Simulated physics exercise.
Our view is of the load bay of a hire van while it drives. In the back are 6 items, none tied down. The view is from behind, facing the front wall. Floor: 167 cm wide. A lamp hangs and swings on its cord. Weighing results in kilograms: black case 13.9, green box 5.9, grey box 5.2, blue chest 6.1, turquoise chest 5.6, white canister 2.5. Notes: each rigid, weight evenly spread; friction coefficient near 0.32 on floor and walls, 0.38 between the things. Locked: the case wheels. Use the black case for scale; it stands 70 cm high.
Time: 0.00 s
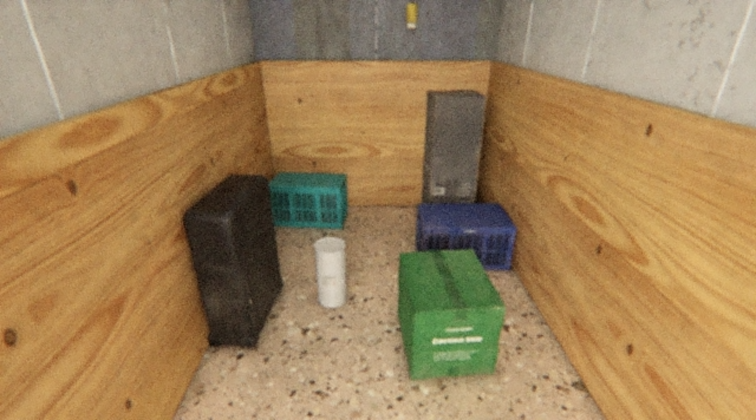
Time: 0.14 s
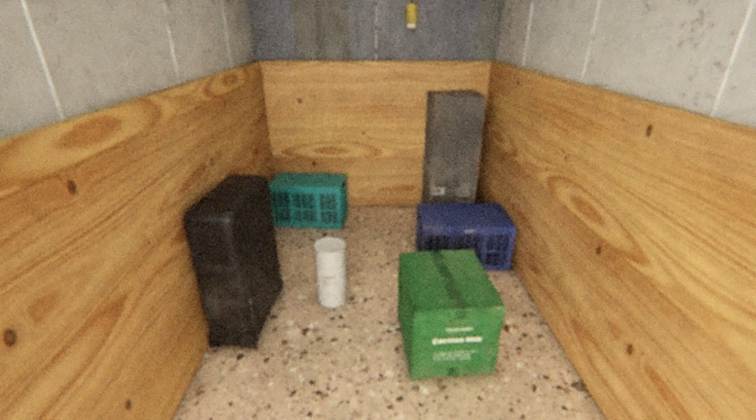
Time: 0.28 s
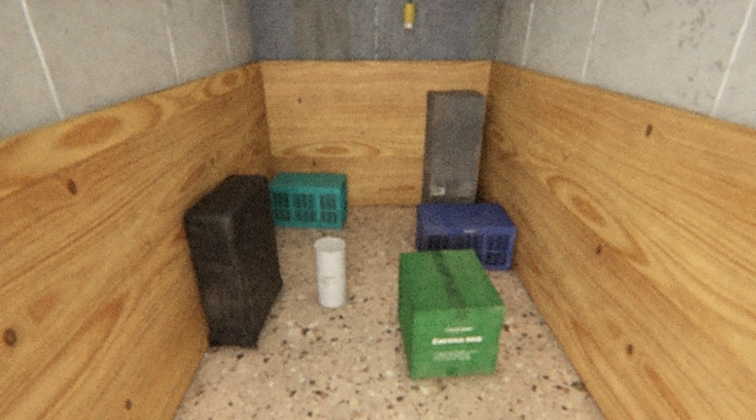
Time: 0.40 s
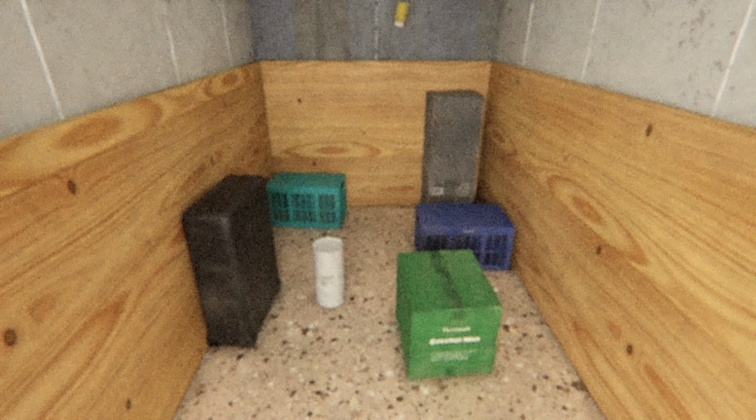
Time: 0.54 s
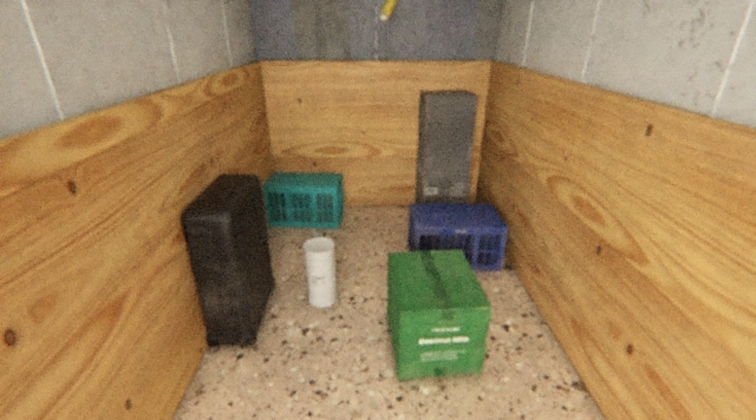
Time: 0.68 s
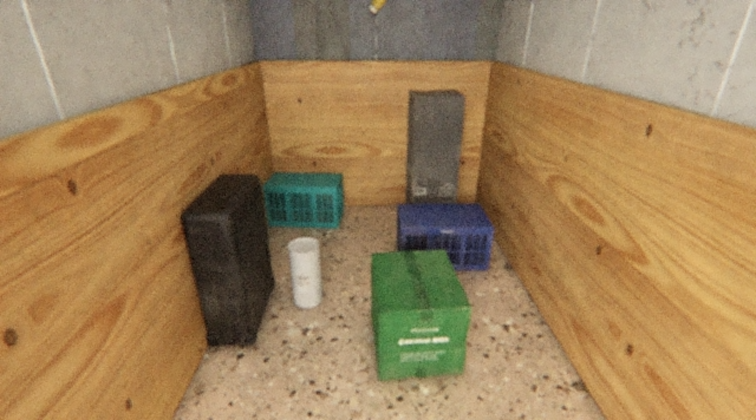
Van load bay with a tall grey box, black case, chests, canister and green box, the items sliding slightly left.
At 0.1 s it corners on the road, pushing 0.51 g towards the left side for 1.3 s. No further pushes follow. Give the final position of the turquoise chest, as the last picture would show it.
The turquoise chest ends up near (304, 199).
After 0.78 s, force 0.51 g left; turquoise chest slid 3 cm near (306, 200); grey box slid 22 cm; white canister slid 21 cm.
After 0.98 s, force 0.51 g left; turquoise chest slid 3 cm near (306, 200); grey box slid 44 cm; green box slid 44 cm.
After 1.18 s, force 0.45 g left; turquoise chest slid 4 cm near (305, 199); grey box leaning 8°; blue chest slid 72 cm.
After 2.28 s, no push; turquoise chest slid 5 cm near (304, 199); grey box leaning 8°; green box slid 71 cm.
At rest (4.4 s), not toppled but over 15 cm from the start, green box, grey box, blue chest and white canister; the other 2 in place, give or take 15 cm. In the last view, turquoise chest near (304, 199).
